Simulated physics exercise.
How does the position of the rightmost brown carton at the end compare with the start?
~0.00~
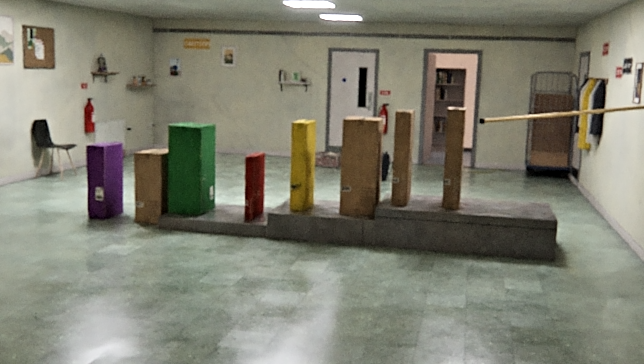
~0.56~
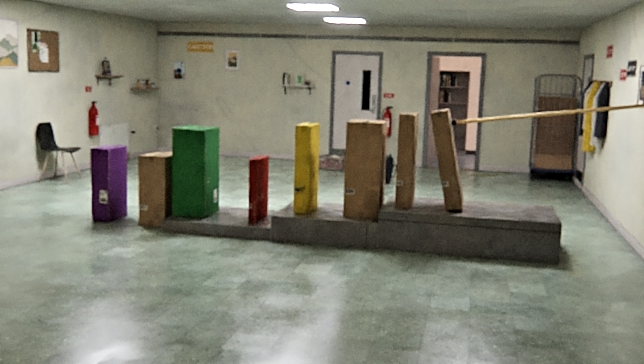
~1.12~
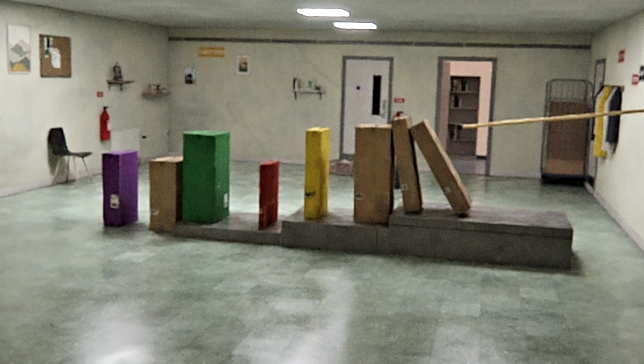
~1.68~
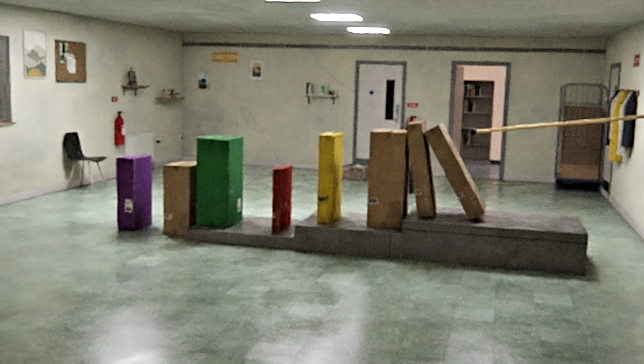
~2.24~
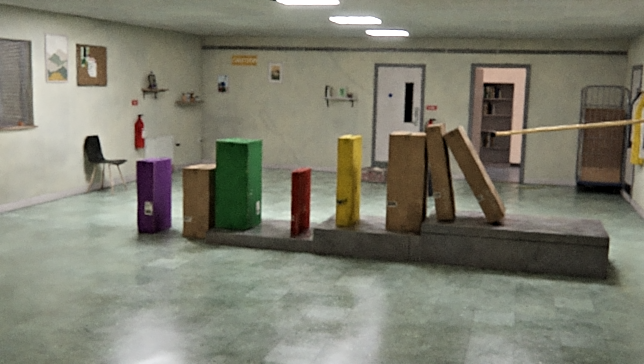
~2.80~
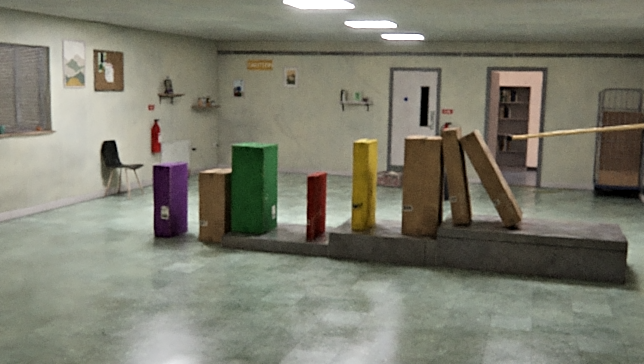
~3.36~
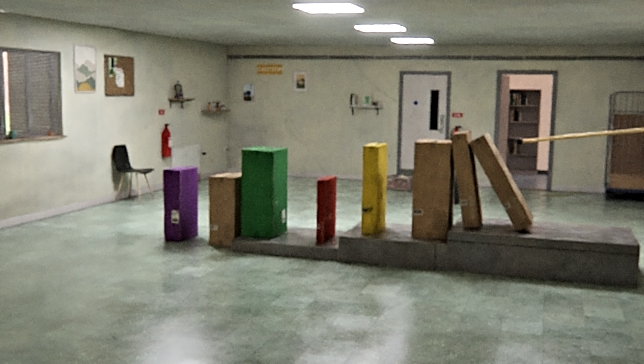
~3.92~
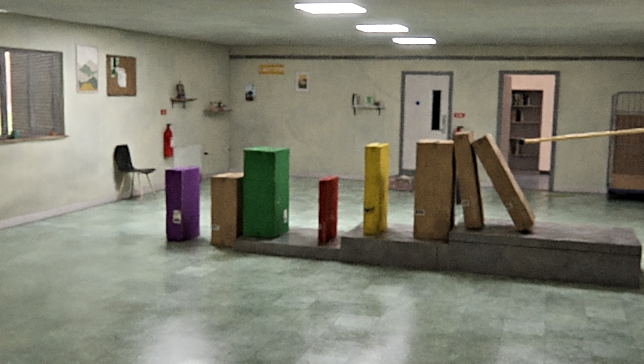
It stands upright at the start, but by the end it is leaning to the left against the brown carton next to it.
